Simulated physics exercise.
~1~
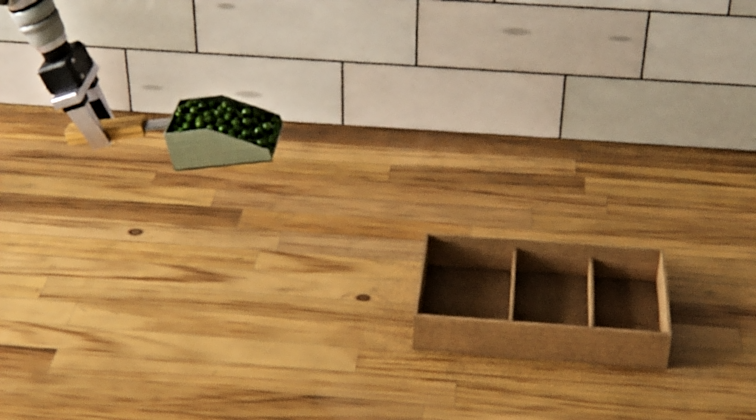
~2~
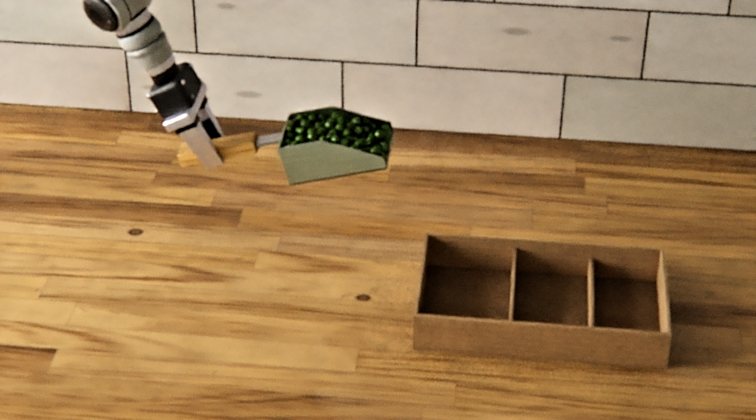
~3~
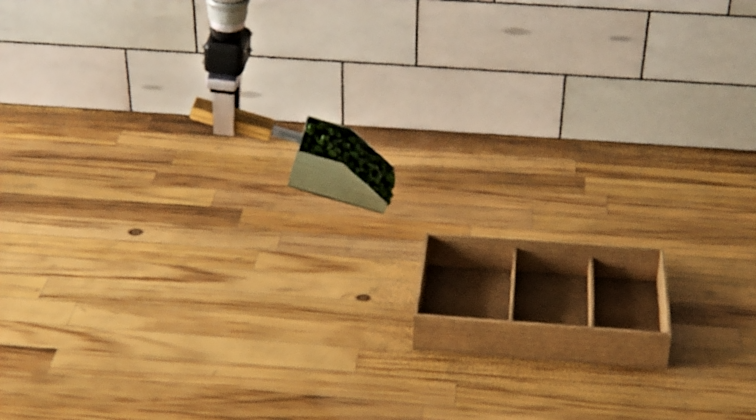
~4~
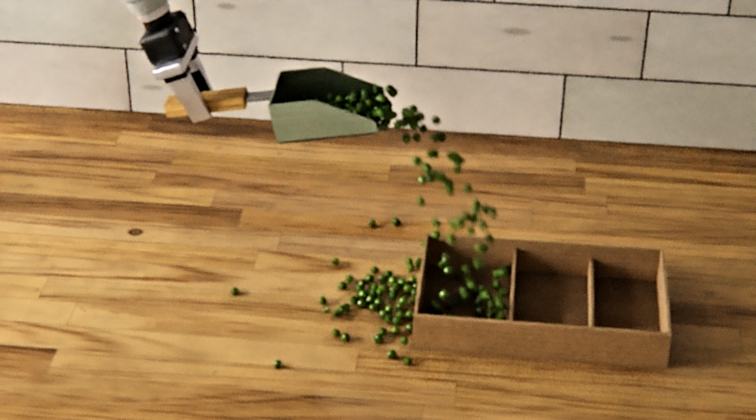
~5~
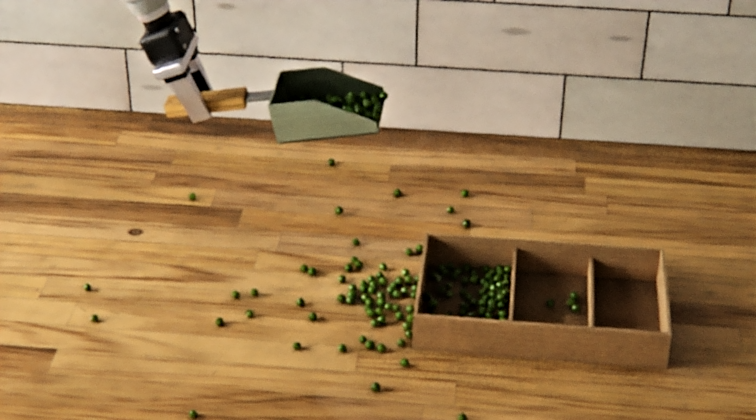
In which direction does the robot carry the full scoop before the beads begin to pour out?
The robot carries the scoop to the right, toward the divided box.
